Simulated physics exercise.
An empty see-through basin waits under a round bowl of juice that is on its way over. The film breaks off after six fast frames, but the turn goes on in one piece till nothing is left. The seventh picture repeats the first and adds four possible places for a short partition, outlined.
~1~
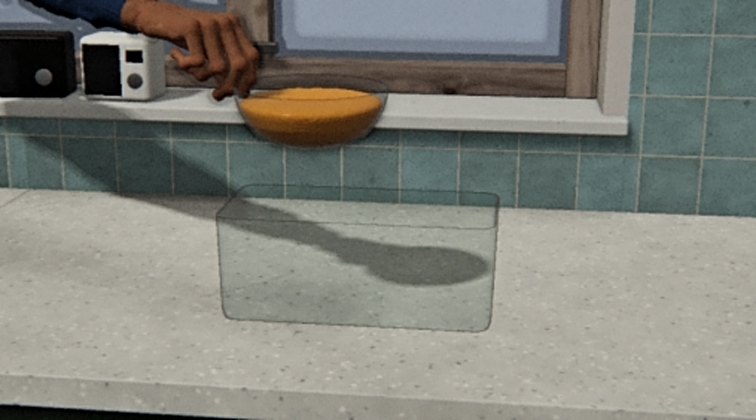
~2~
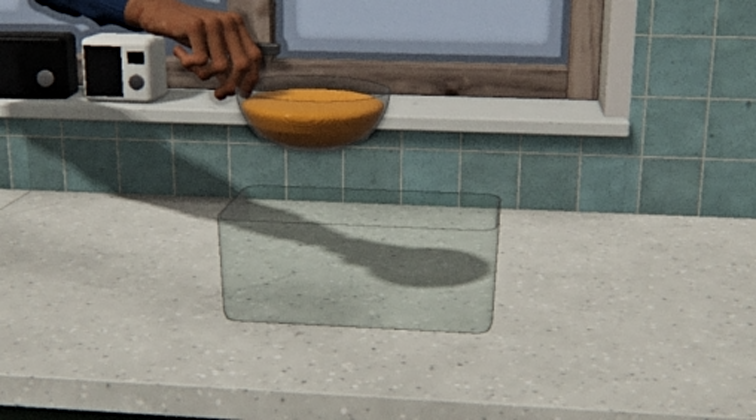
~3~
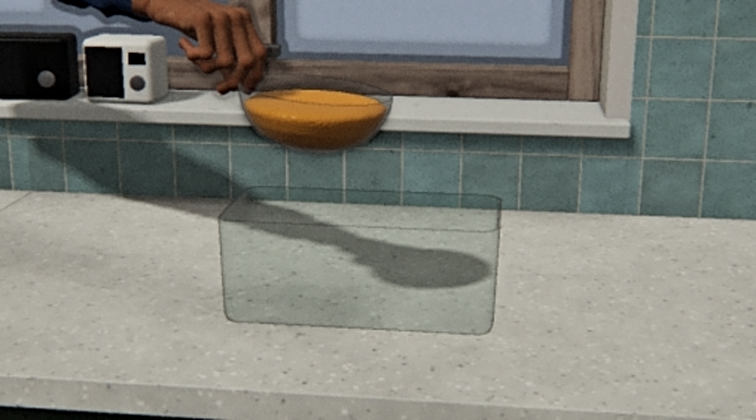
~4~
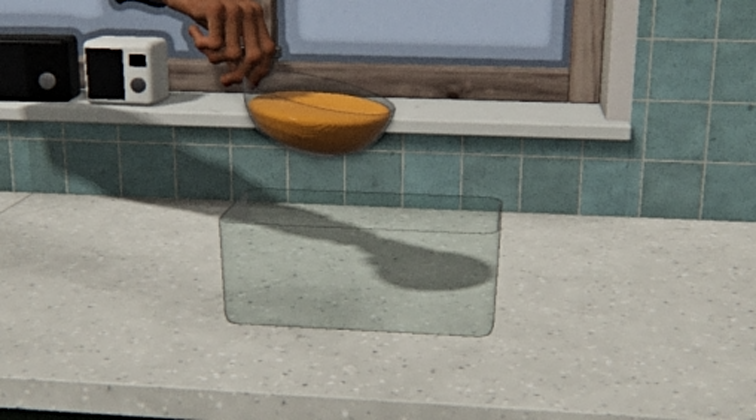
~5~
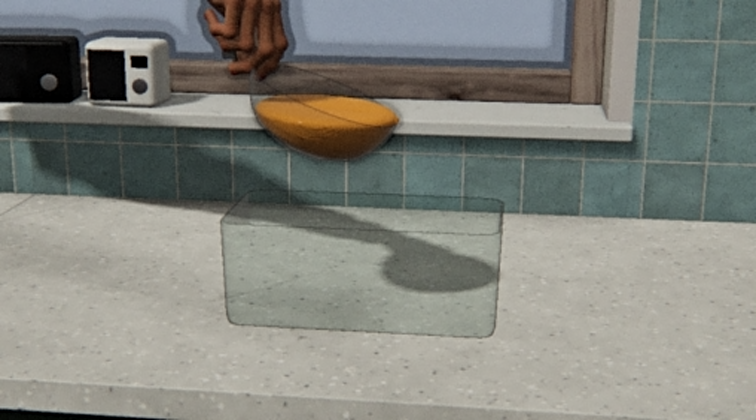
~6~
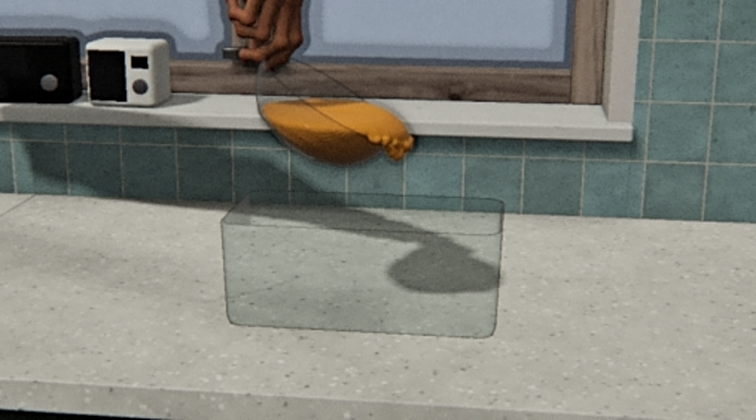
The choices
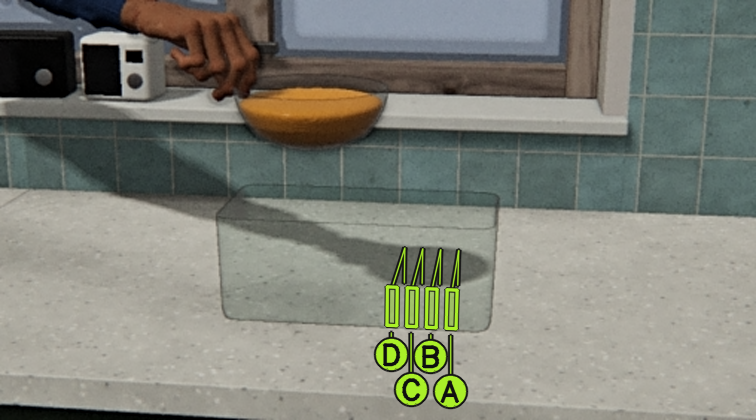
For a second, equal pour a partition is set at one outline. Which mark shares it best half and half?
Choose C.
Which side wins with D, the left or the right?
More ends on the right.
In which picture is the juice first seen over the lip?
In picture 5.
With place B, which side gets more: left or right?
The left side.
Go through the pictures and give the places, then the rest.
Upright, lip at (386, 88); basin from (223, 317) to (491, 331); nothing has left yet.
Upright, lip at (388, 91); nothing has left yet.
Tipped about 6°, lip at (390, 98); nothing has left yet.
Tipped about 12°, lip at (393, 109); nothing has left yet.
Tipped about 21°, lip at (395, 122); juice is over the lip, down to (395, 122).
Tipped about 32°, lip at (394, 137); juice is over the lip, down to (397, 155).
On the marked copy, A at (450, 335); B at (430, 334); C at (411, 333); D at (391, 332).
For place A, about 86 % ends left of the wall and 11 % right of it; 4 % is lost outside.
For place B, about 69 % ends left of the wall and 29 % right of it.
For place C, about 53 % ends left of the wall and 46 % right of it.
For place D, about 32 % ends left of the wall and 67 % right of it.
